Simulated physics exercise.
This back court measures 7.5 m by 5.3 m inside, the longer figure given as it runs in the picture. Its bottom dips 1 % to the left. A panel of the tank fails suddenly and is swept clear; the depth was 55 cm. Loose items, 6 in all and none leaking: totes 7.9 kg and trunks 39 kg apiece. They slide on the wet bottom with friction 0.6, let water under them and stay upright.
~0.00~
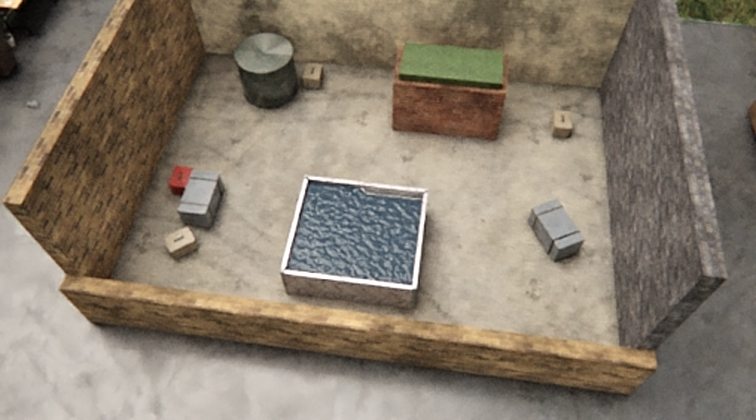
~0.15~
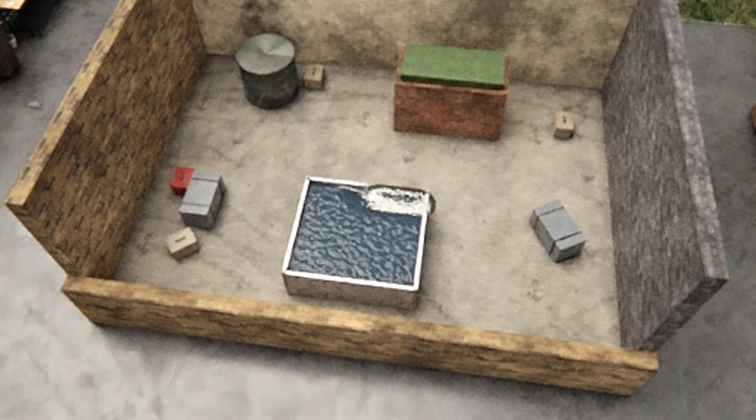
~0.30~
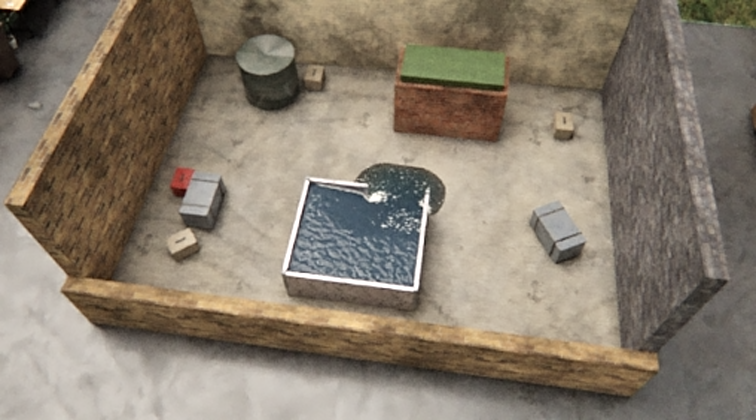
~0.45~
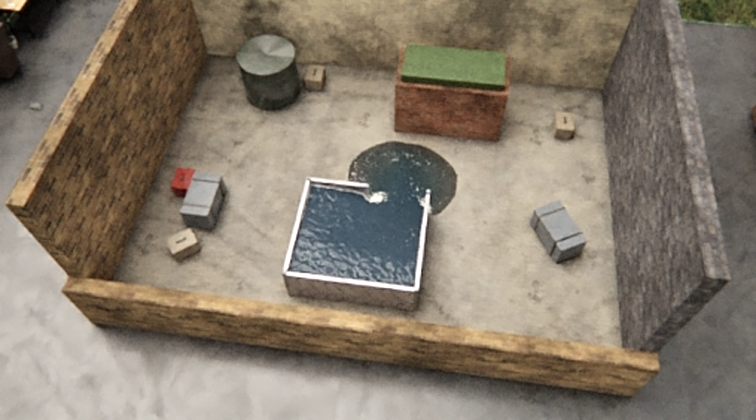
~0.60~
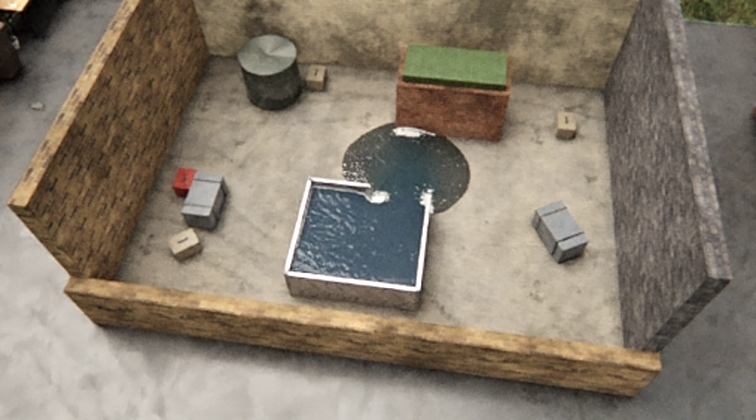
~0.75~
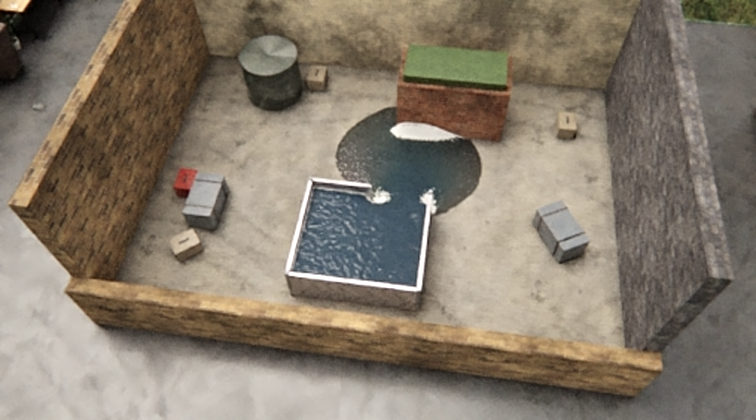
Walled back court with water bursting through a gap in a tank's far corner, spreading in a dark pool to a brick planter.
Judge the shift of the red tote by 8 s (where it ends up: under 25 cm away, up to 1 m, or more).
Red tote stays put.
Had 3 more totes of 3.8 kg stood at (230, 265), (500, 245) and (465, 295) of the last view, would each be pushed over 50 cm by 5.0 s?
In turn: Less, less, short of it.
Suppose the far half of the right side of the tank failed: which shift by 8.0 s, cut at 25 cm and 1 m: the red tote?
In that case the red tote holds its place.
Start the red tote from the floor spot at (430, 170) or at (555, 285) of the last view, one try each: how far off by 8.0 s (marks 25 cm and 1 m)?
In turn: It gets carried off; it holds its place.
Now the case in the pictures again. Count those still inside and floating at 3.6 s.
I count 1.
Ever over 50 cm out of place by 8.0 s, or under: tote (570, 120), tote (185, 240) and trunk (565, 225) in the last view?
In turn: More, short of it, less.
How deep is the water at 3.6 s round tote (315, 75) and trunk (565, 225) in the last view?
About 4 and 3 cm.
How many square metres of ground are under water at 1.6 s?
Some 11.0 m2.
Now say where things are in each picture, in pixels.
The red tote at (181, 177) rests on the ground; water covers 3.0 m2; 0 of 6 have shifted, in the first frame.
The red tote at (182, 177) rests on the ground; 3.4 m2 under water; 0 of 6 have shifted, in the second frame.
The red tote at (182, 178), on the bottom; 4.1 m2 under water; 0 of 6 have shifted, in the third frame.
The red tote at (183, 178) rests on the ground; water covers 5.0 m2; 0 of 6 have shifted, in the fourth frame.
The red tote at (185, 178), on the bottom; 5.9 m2 under water; 0 of 6 have shifted, in the fifth frame.
The red tote at (186, 179) rests on the ground; water covers 6.6 m2; 0 of 6 have shifted, in the sixth frame.
After 1.6 s the red tote is near (186, 179), 0.0 m from its start, aground; 0 afloat.
After 3.6 s the red tote is near (186, 179), 0.0 m from its start, aground; 1 afloat.
After 5.6 s the red tote is near (186, 179), 0.0 m from its start, aground; 0 afloat.
After 8.0 s the red tote is near (185, 180), 0.0 m from its start, aground; 1 afloat.
